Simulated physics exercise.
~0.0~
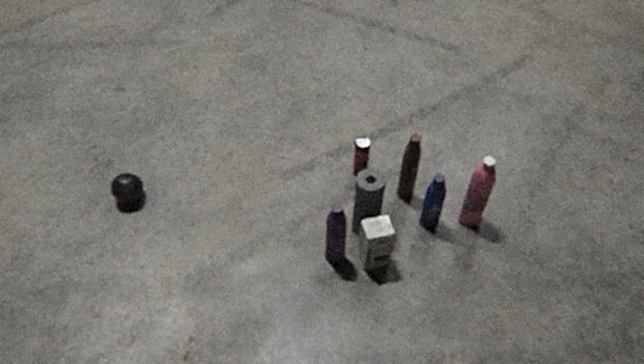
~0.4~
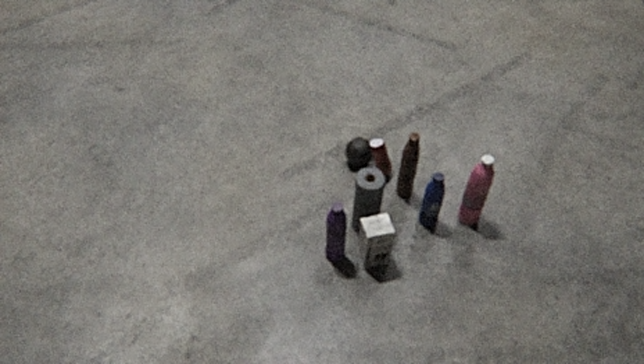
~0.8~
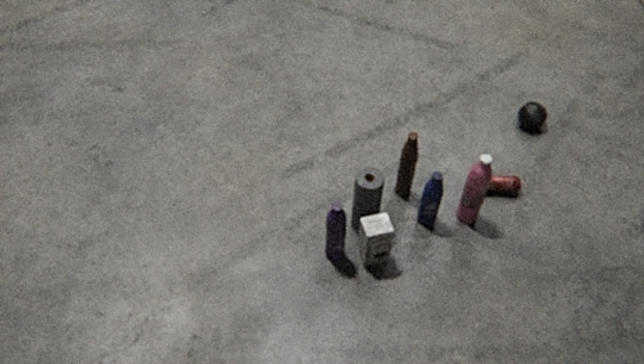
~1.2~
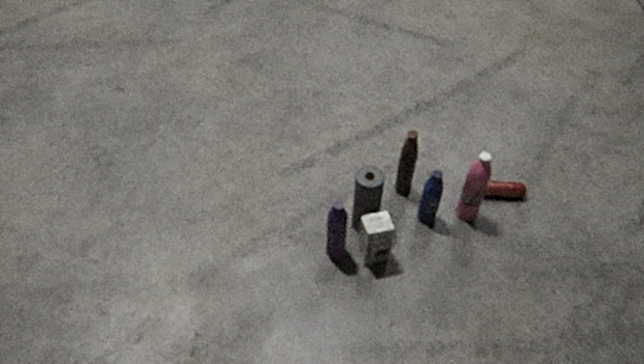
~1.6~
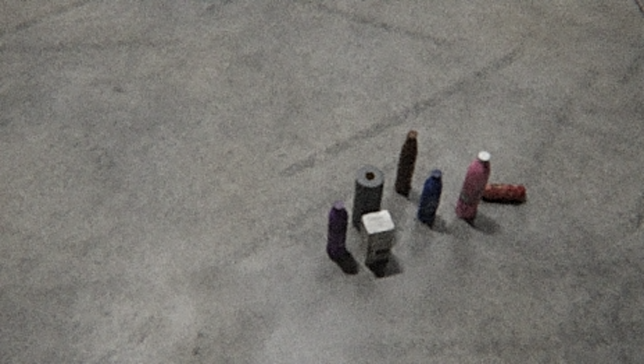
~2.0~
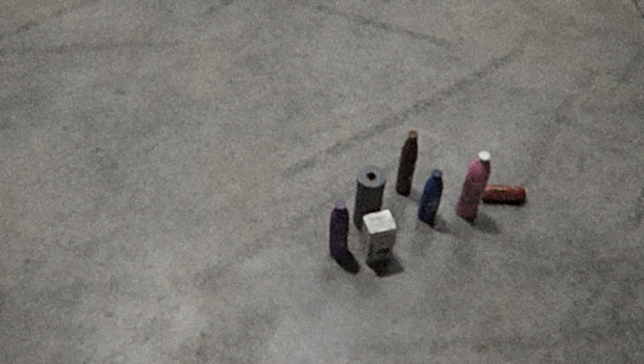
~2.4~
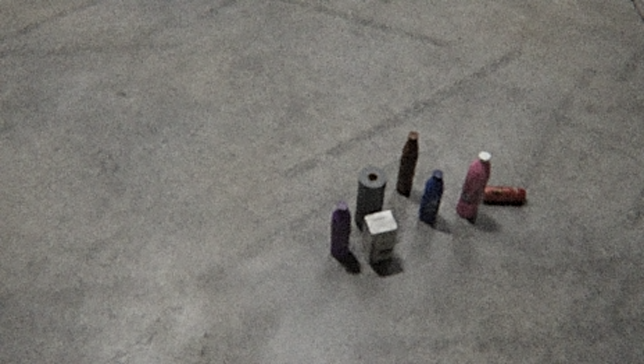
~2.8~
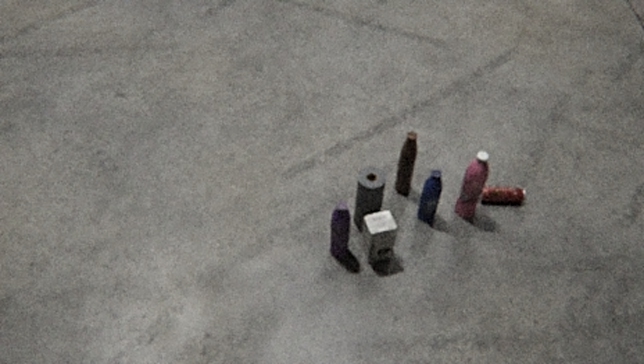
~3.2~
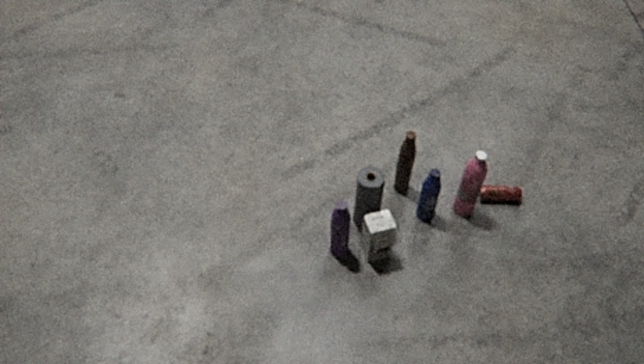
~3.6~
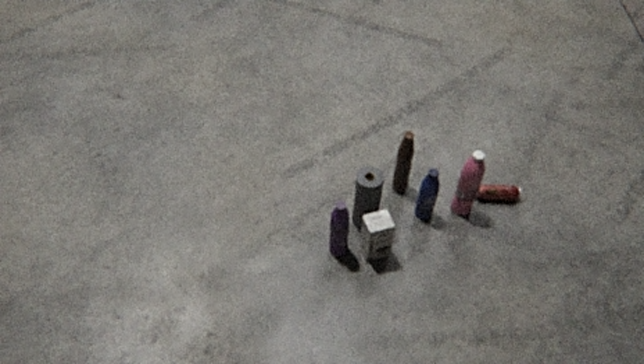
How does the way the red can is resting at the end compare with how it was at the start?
At the start the red can stood upright at the back of the group, and at the end it lay on its side on the floor.
On a bare grey concrete floor, a black ball rolled in from the left toward a group of standing bottles, a roll and a carton, knocked over the red can and rolled out of view, leaving the can lying beside the pink bottle.
